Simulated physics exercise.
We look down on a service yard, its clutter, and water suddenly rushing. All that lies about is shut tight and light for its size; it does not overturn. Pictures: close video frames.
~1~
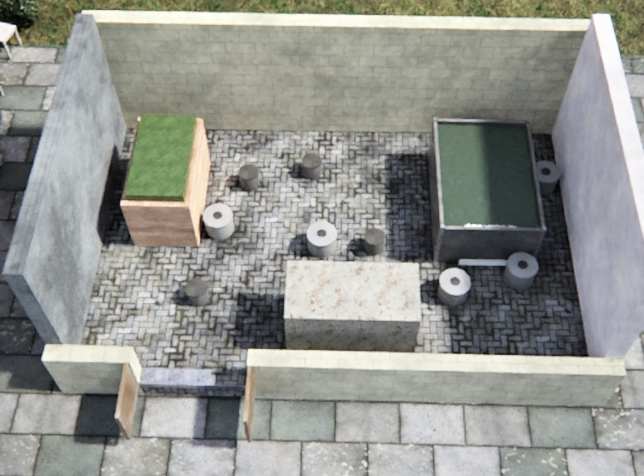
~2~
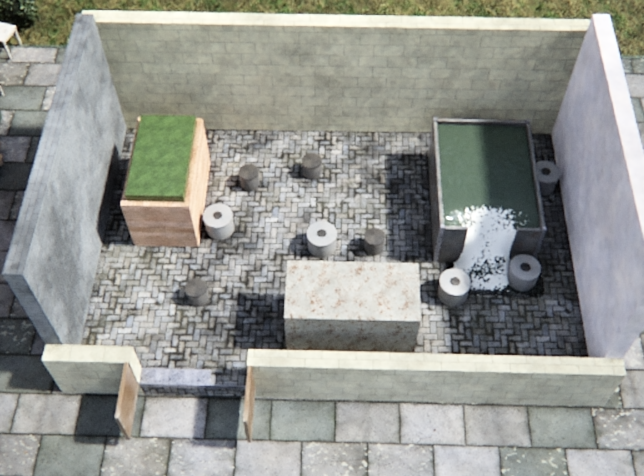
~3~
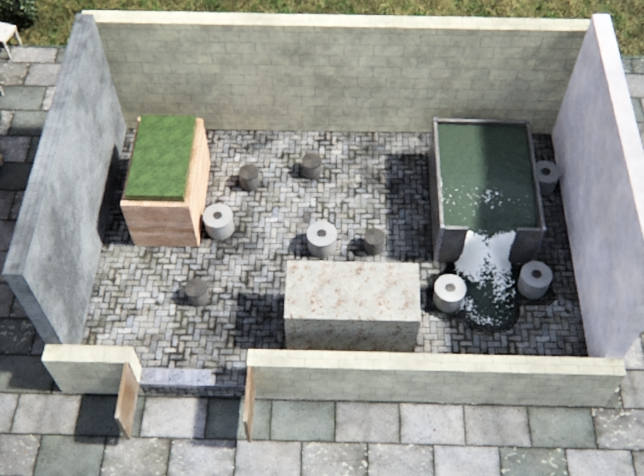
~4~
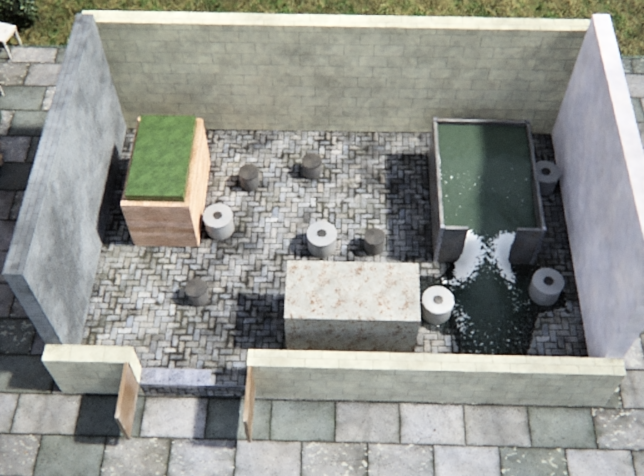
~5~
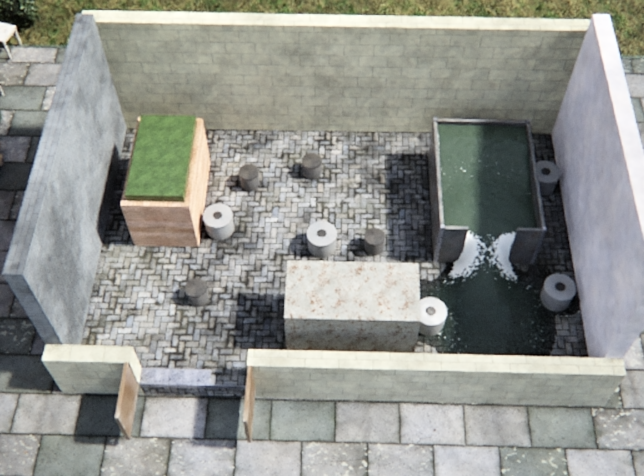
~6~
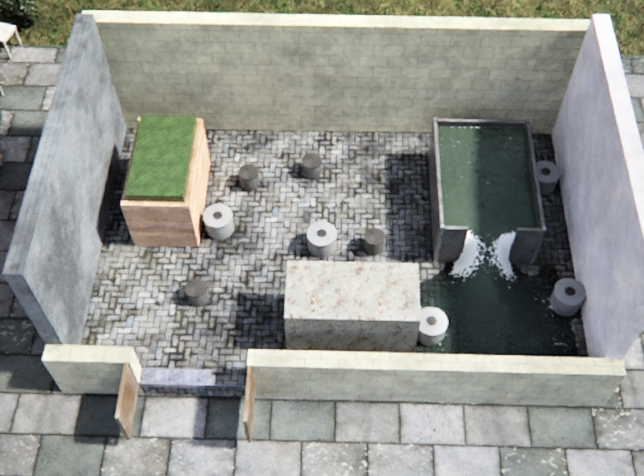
We see a walled, paved yard from above as water bursts from the front of a dark tank at right and spreads over the paving, pushing two pale round tubs apart, one leftward toward a stone block, the other rightward.
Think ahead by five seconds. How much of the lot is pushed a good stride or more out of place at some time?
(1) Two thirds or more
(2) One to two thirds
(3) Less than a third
(2) One to two thirds.
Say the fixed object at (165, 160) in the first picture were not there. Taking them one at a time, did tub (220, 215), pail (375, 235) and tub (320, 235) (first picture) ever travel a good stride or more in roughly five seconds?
First object never went far; second object was driven off; third object never went far.
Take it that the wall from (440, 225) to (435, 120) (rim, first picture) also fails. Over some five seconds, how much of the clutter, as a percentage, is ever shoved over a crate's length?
By my reckoning, around 70 percent.
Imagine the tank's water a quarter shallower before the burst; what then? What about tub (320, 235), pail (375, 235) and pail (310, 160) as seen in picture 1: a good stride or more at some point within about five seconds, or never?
The first one: Doesn't reach it. The second: Reaches it. The third: Doesn't reach it.
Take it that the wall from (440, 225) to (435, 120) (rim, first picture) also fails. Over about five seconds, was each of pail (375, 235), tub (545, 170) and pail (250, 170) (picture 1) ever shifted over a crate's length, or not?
One after the other: Pushed that far, not that far, moved that far.
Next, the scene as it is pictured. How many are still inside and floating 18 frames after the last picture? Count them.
The answer is 3.
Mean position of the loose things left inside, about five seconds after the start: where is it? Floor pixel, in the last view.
Roughly (321, 232).
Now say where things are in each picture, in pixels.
In the first frame, a tub at (456, 281) rests on the ground; a tub at (523, 265) rests on the ground; 0 of 10 have shifted.
In the second frame, a tub at (456, 282) rests on the ground; a tub at (526, 267) rests on the ground, close to its start; 1 of 10 have shifted.
In the third frame, a tub at (451, 288), on the bottom, close to its start; a tub at (537, 274) rests on the ground, close to its start; 2 of 10 have shifted.
In the fourth frame, a tub at (438, 300) rests on the ground, a stride from its start; a tub at (549, 281), on the bottom, a stride from its start; 2 of 10 have shifted.
In the fifth frame, a tub at (431, 311), on the bottom, a stride from its start; a tub at (560, 287), on the bottom, a stride from its start; 2 of 10 have shifted.
In the sixth frame, a tub at (432, 321), on the bottom, a stride from its start; a tub at (570, 291) rests on the ground, a stride from its start; 2 of 10 have shifted.
A moment on, 2 of 10 are well off their spots; 1 afloat.
Next, 1 of 10 are well off their spots; 2 afloat.
Later, 3 of 10 are well off their spots; 3 afloat.
In the end, 5 of 10 are well off their spots, and 5 have been at some point; 3 afloat.
